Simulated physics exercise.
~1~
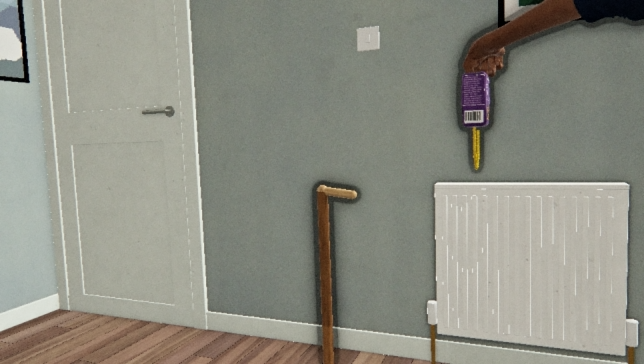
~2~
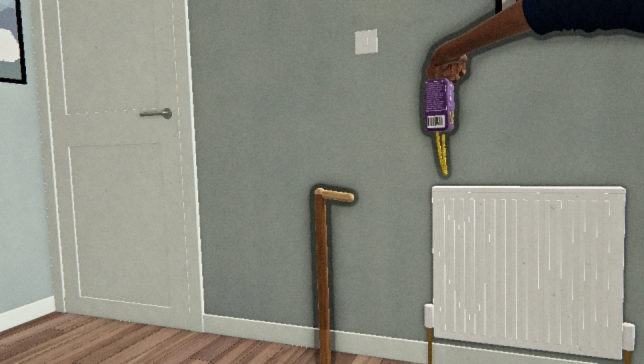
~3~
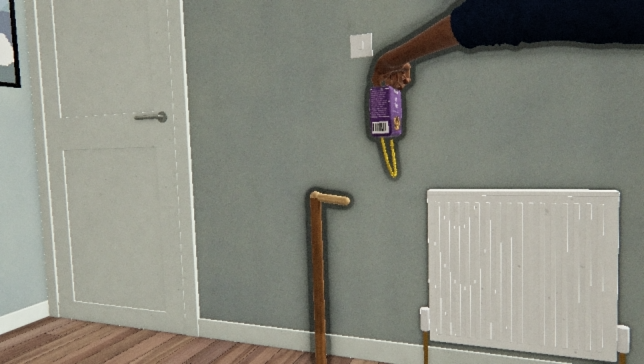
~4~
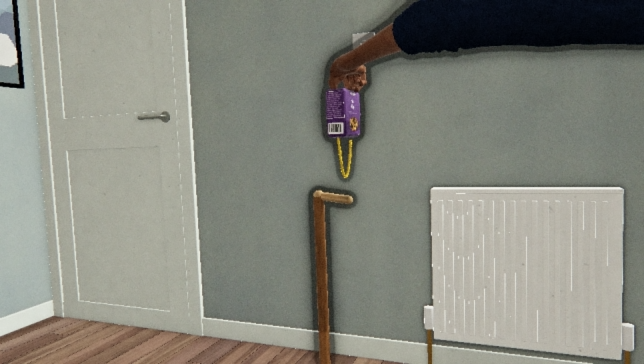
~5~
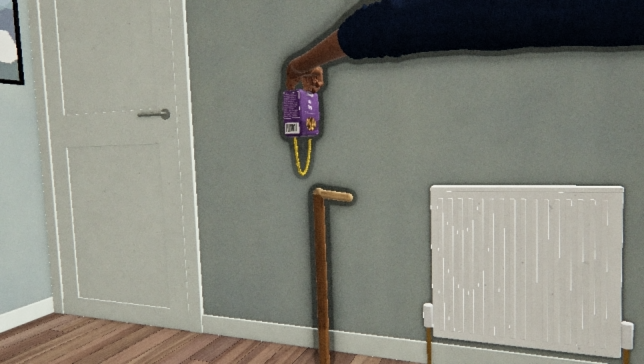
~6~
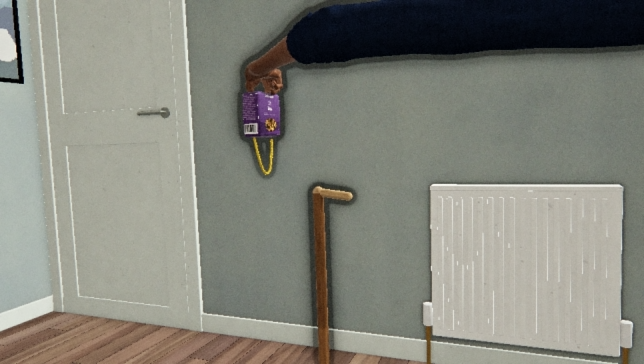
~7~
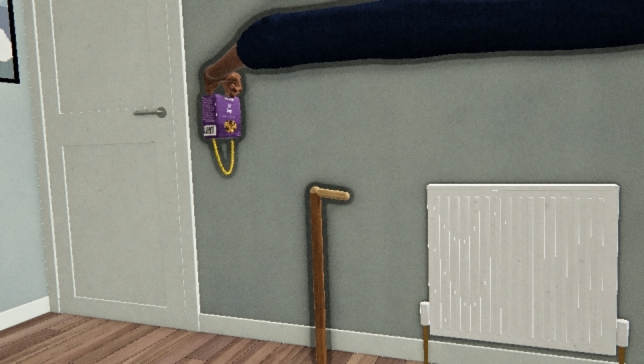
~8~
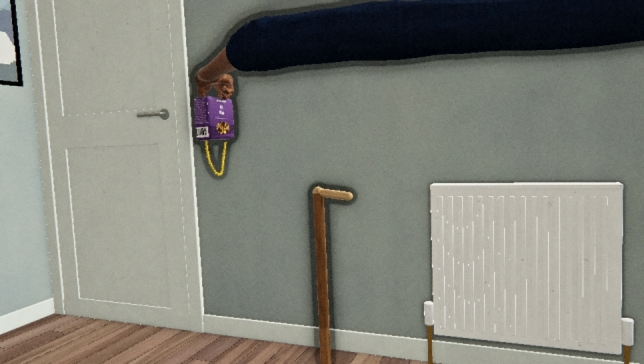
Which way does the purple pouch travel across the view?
The purple pouch moves to the left, going from above the radiator, over the post and on towards the door.
